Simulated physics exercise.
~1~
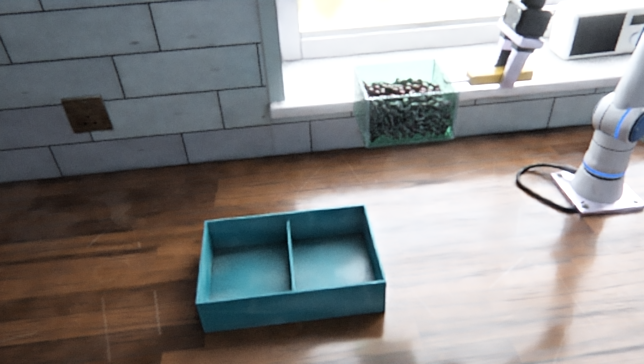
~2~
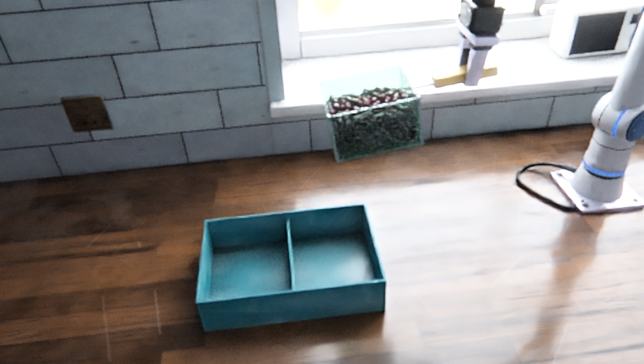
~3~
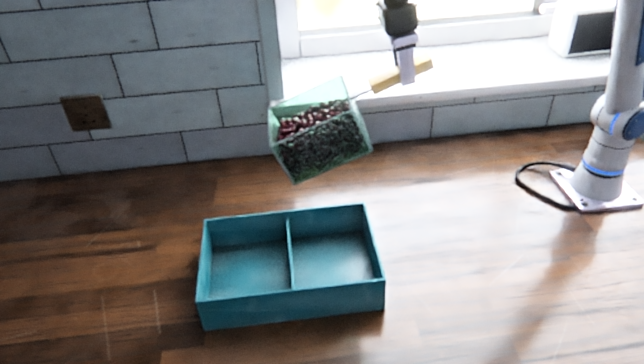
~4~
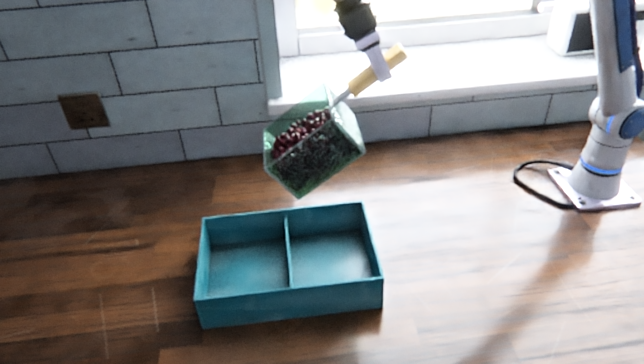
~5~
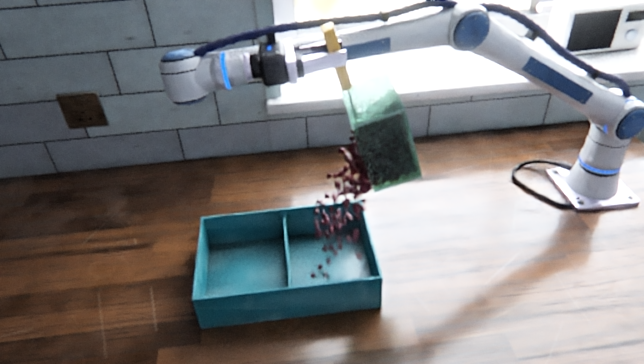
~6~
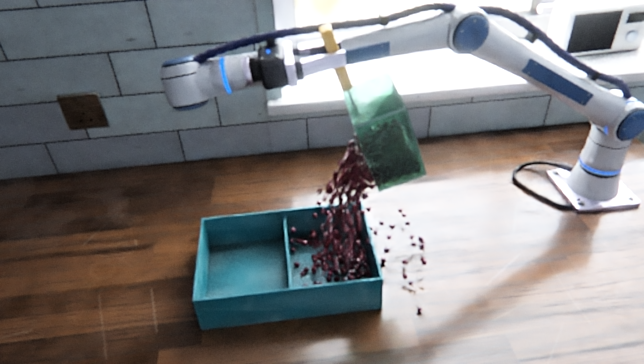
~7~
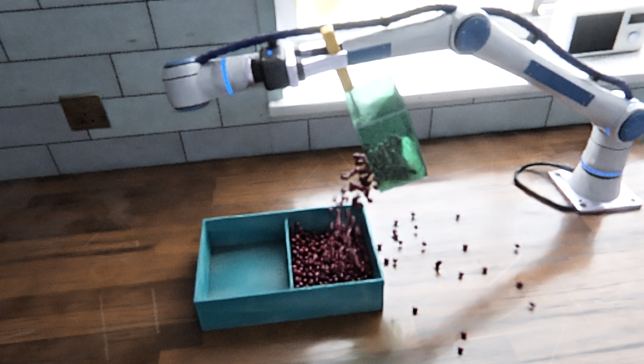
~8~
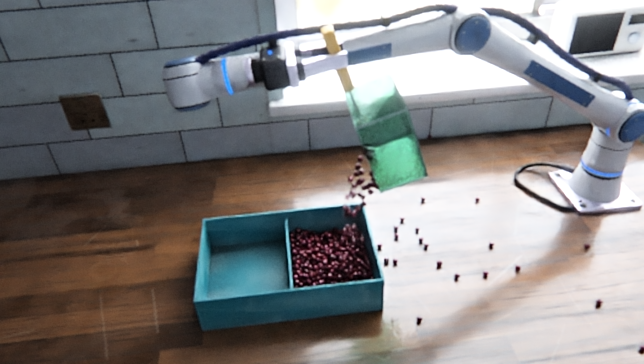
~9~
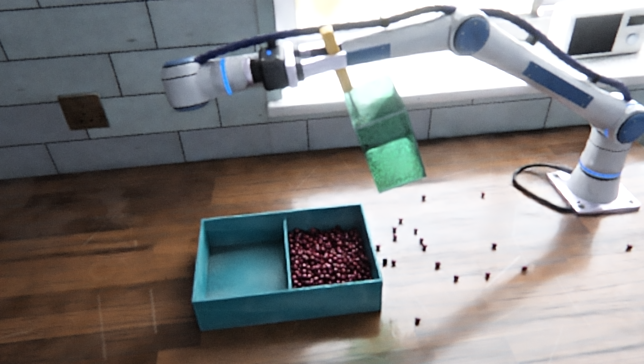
On a wooden counter, a robot arm tips dark red beads from a green box into a teal crate's right compartment, scattering a few.
